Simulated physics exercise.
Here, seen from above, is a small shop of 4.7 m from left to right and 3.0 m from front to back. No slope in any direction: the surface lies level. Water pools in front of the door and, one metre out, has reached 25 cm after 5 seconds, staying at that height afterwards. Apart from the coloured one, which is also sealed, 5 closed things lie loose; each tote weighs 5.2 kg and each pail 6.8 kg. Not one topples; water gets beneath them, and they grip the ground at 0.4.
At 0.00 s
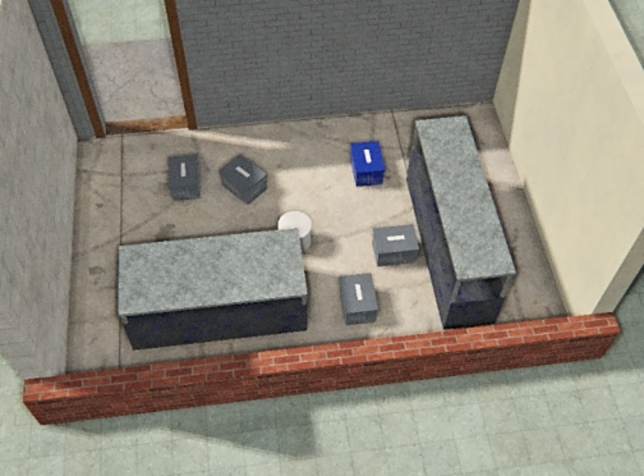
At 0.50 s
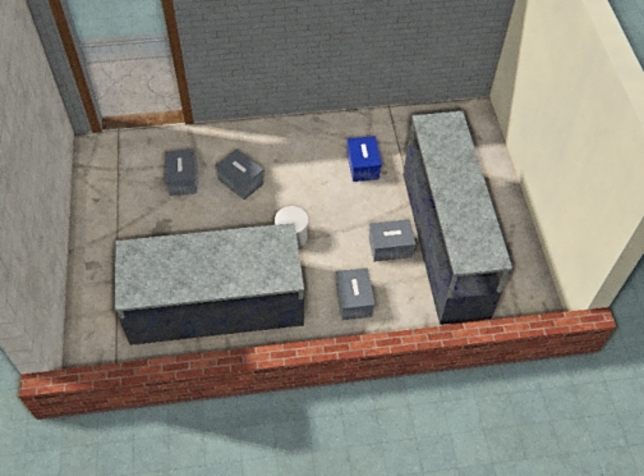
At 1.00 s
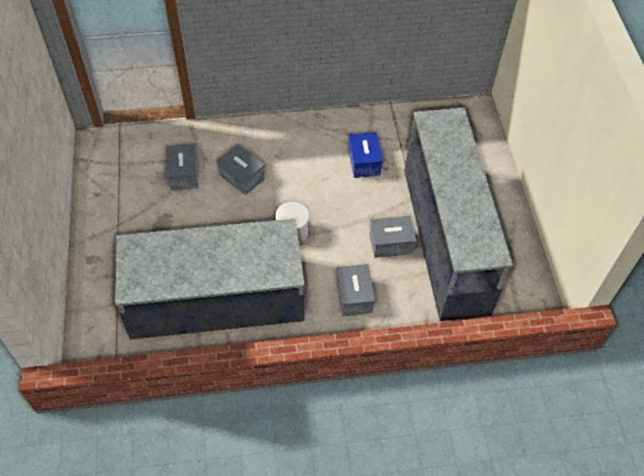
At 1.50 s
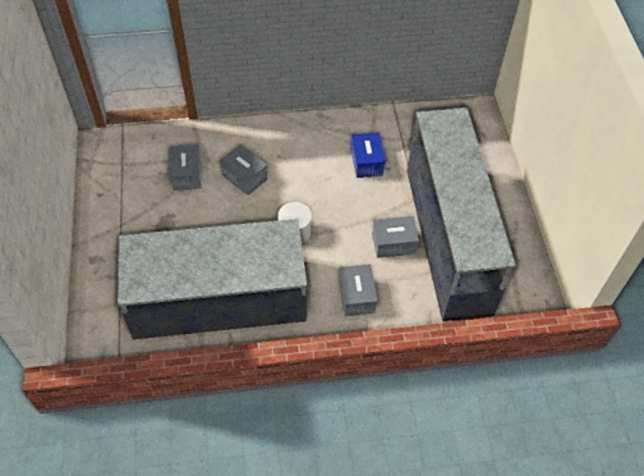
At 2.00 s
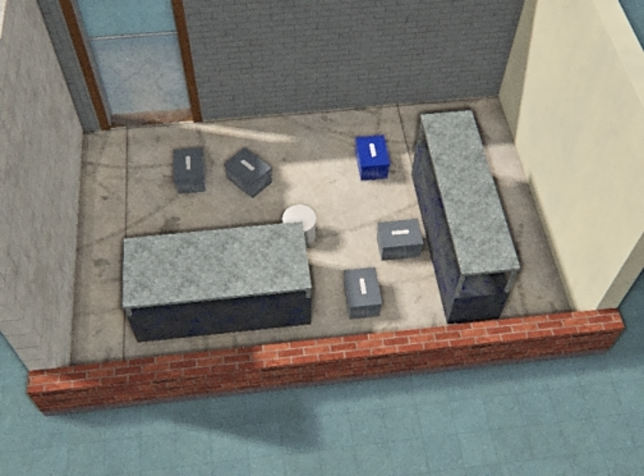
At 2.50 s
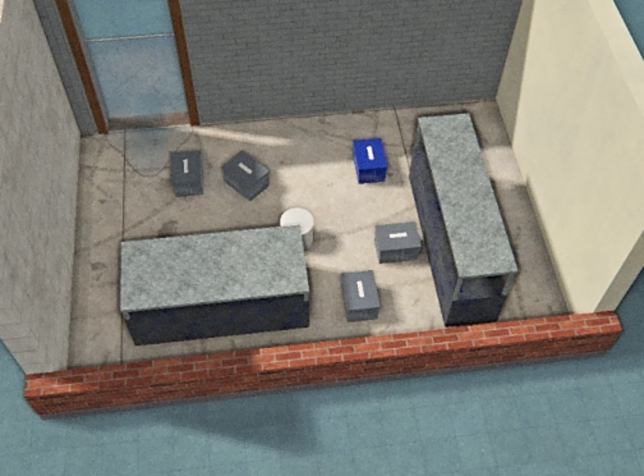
Small shop seen from above, water spreading outside and just creeping in at the doorway, blue tote and grey boxes staying still.
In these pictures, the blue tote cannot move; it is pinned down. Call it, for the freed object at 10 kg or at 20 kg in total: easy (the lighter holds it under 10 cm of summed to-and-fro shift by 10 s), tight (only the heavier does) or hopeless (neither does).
Tight.
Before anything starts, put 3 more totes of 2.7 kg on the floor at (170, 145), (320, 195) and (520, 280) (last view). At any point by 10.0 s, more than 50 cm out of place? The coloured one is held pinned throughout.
Order as asked: Goes beyond / goes beyond / stays within.
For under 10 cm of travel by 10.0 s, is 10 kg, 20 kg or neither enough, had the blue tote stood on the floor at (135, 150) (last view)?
Note: None OK.
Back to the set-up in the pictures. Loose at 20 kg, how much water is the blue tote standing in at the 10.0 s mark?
8 cm, roughly.
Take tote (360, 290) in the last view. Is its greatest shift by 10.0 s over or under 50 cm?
That one is below half a metre, as it turns out.
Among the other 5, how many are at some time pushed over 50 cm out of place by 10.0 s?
Answer: 3.
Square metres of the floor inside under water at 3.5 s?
About 2.5 m2.
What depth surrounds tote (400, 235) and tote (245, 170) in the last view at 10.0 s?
10 and 5 cm.
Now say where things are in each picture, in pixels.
The first frame shows the blue tote at (368, 157) rests on the ground; 0.0 m2 under water; 0 of 6 have shifted.
The second frame shows the blue tote at (365, 152), on the bottom; 0.0 m2 under water; 0 of 6 have shifted.
The third frame shows the blue tote at (366, 148) rests on the ground; water covers 0.0 m2; 0 of 6 have shifted.
The fourth frame shows the blue tote at (368, 148), on the bottom; 0.0 m2 under water; 0 of 6 have shifted.
The fifth frame shows the blue tote at (373, 151) rests on the ground; 0.0 m2 under water; 0 of 6 have shifted.
The sixth frame shows the blue tote at (370, 154), on the bottom; 0.4 m2 under water; 0 of 6 have shifted.
After 3.5 s the blue tote would be 0 cm from its start with 10 kg and 0 cm from its start with 20 kg; 0 cm of water round it then.
After 4.5 s the blue tote would be 0 cm from its start with 10 kg and 0 cm from its start with 20 kg; 0 cm of water round it then.
After 7.0 s the blue tote would be 0 cm from its start with 10 kg and 0 cm from its start with 20 kg; 2 cm of water round it then.
After 10.0 s the blue tote would be 36 cm from its start with 10 kg and 0 cm from its start with 20 kg; 8 cm of water round it then.
